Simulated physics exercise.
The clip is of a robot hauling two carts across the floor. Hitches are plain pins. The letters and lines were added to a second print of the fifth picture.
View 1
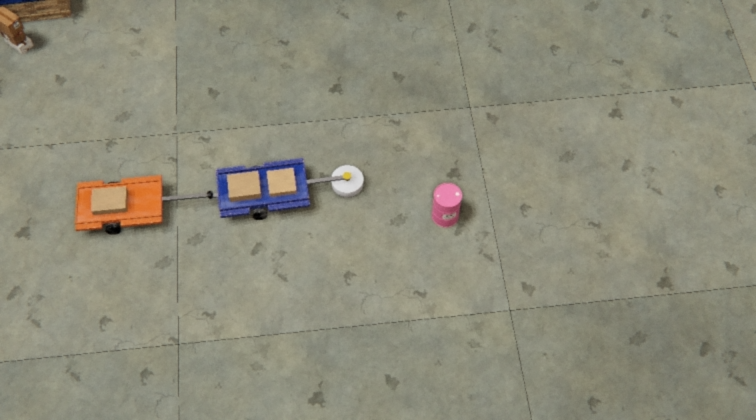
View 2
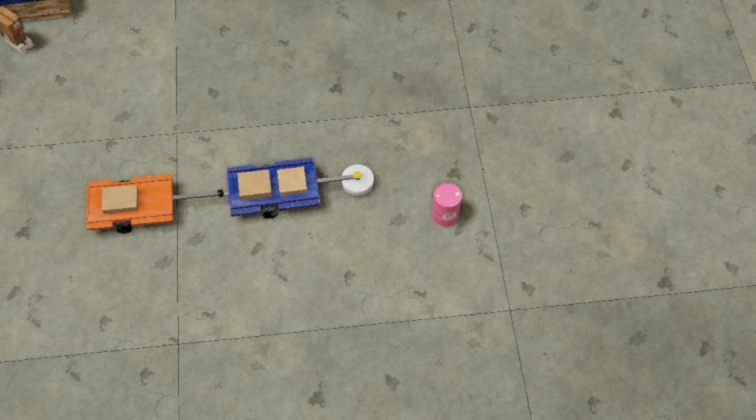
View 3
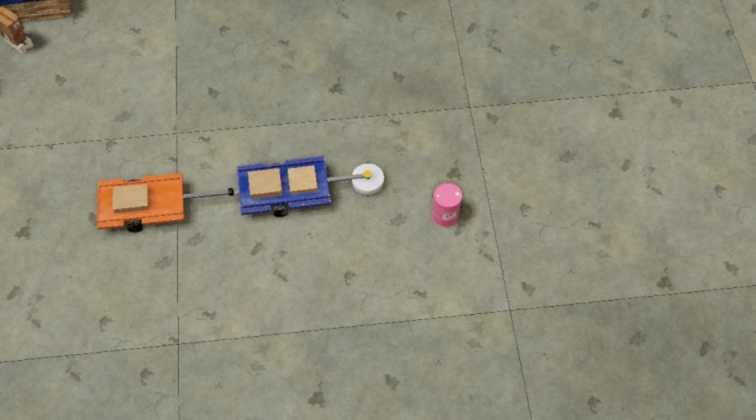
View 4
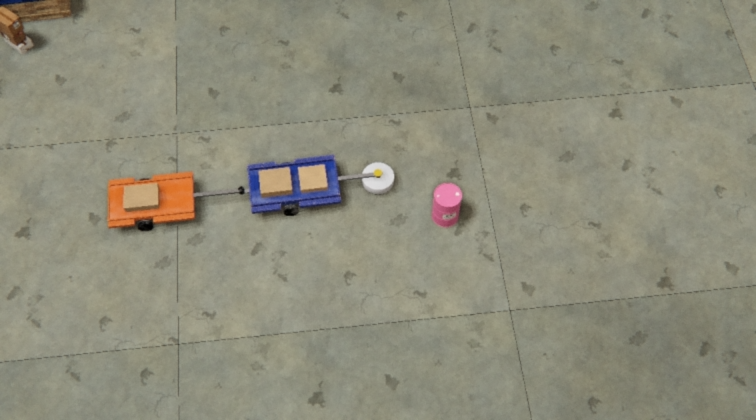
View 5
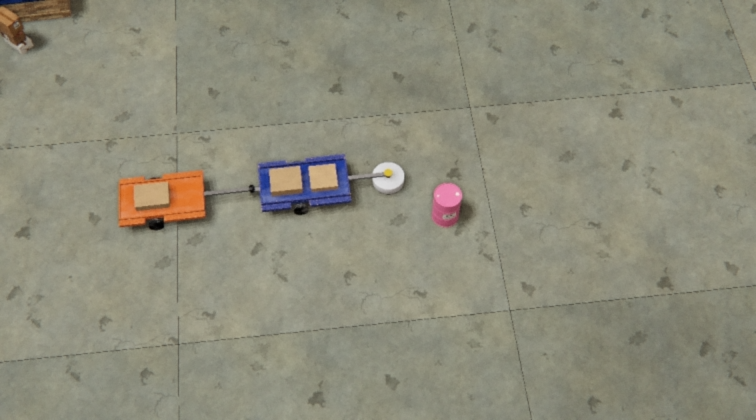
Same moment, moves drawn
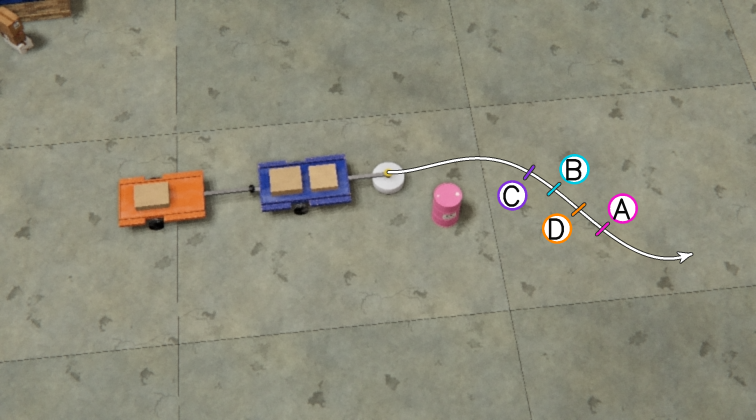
In this clip, a small round white robot tows a blue cart and an orange cart, both carrying light brown blocks, slowly rightward across a gray tiled floor, drawing nearer to a pink drum that stays still.
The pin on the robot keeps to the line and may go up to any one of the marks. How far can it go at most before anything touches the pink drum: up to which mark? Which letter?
The farthest safe stop is A.
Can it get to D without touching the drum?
Yes.
On the marked copy, A at (603, 229); B at (554, 189); C at (529, 172); D at (579, 209); the route from (388, 172) via (548, 184) to (691, 254).
Taking A. A third of the way, robot (469, 163), last cart (247, 188).
Two thirds of the way, robot (544, 188), last cart (323, 177).
When it is over, robot (601, 233), last cart (387, 171); nothing has been touched.
As for the rest, B is safe but short; C is safe but short; D is safe but short.
